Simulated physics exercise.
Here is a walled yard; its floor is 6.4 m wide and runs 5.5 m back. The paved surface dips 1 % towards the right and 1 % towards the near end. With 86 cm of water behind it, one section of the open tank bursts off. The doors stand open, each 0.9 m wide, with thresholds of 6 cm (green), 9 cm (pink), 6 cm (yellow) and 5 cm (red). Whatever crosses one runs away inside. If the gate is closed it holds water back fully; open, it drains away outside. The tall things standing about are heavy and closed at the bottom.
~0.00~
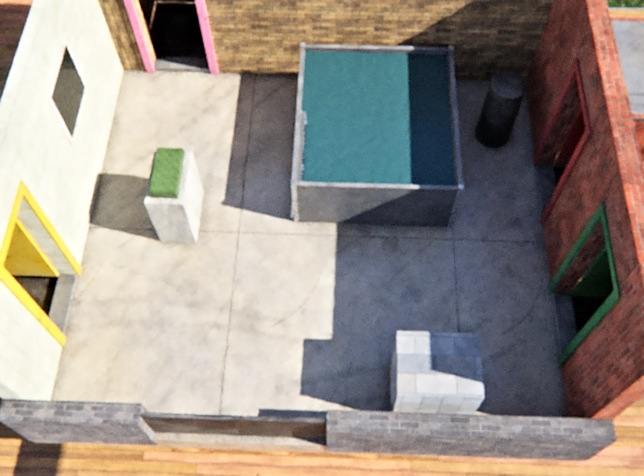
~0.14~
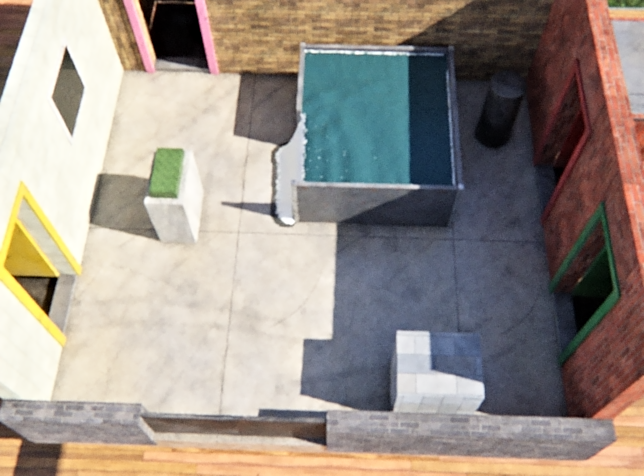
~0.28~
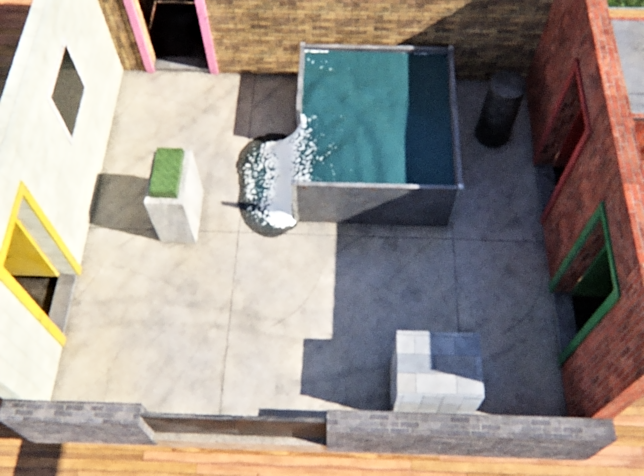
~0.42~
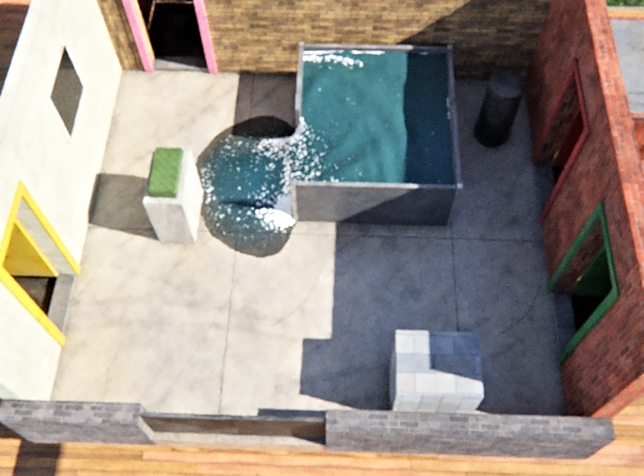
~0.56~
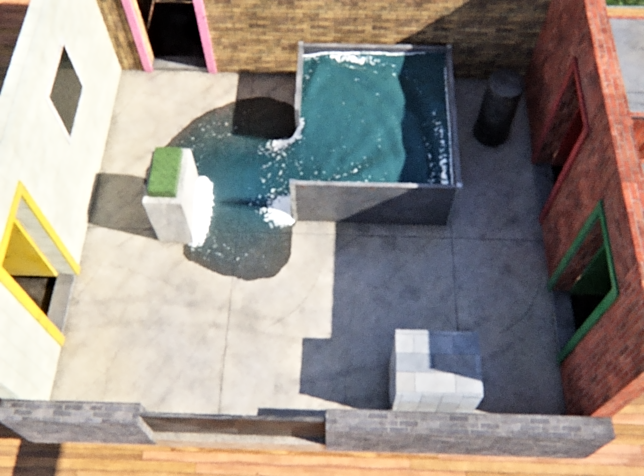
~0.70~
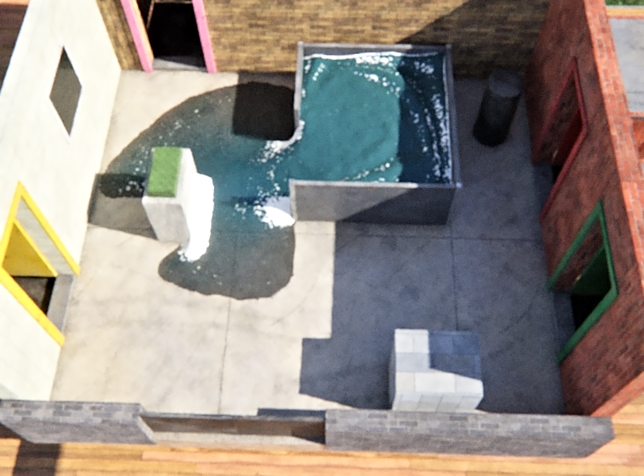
A large open tank of water in a walled yard burst open on its left side, and foamy water poured out, spread across the pale floor and surged around a grass-topped white block.
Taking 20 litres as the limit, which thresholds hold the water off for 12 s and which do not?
The water let in: At the green door it goes over the limit; at the pink door it goes over the limit; at the yellow door it passes the limit; at the red door it exceeds the limit.
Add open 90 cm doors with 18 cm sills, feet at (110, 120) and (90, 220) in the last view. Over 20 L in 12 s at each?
In turn: Over, under.
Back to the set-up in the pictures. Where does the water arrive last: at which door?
It is the red one.
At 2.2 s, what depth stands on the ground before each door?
In cm: Green 0, pink 21, yellow 4, red 0.
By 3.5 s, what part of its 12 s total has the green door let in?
Some 0 per cent by then.
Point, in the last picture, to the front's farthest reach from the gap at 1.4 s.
At about (59, 359).
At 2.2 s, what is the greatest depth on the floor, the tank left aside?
Up to some 53 cm.
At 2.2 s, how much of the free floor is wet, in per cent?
Some 50 per cent of it.
After 1.4 s water covers 35 % of the floor and is deepest (59 cm) near (206, 206); green door not reached, pink door 9 cm at the sill, 0 L in, yellow door not reached, red door not reached.
After 2.2 s water covers 50 % of the floor and is deepest (53 cm) near (120, 76); green door not reached, pink door 21 cm at the sill, 9 L in, yellow door 4 cm at the sill, 0 L in, red door not reached.
After 3.5 s water covers 65 % of the floor and is deepest (32 cm) near (206, 206); green door not reached, pink door 24 cm at the sill, 101 L in, yellow door 14 cm at the sill, 9 L in, red door not reached.
After 7.0 s water covers 95 % of the floor and is deepest (30 cm) near (384, 412); green door 6 cm at the sill, 0 L in, pink door 13 cm at the sill, 243 L in, yellow door 17 cm at the sill, 170 L in, red door 11 cm at the sill, 9 L in.
After 12.0 s water covers 100 % of the floor and is deepest (21 cm) near (562, 433); green door 11 cm at the sill, 53 L in, pink door 7 cm at the sill, 254 L in, yellow door 11 cm at the sill, 274 L in, red door 12 cm at the sill, 130 L in.
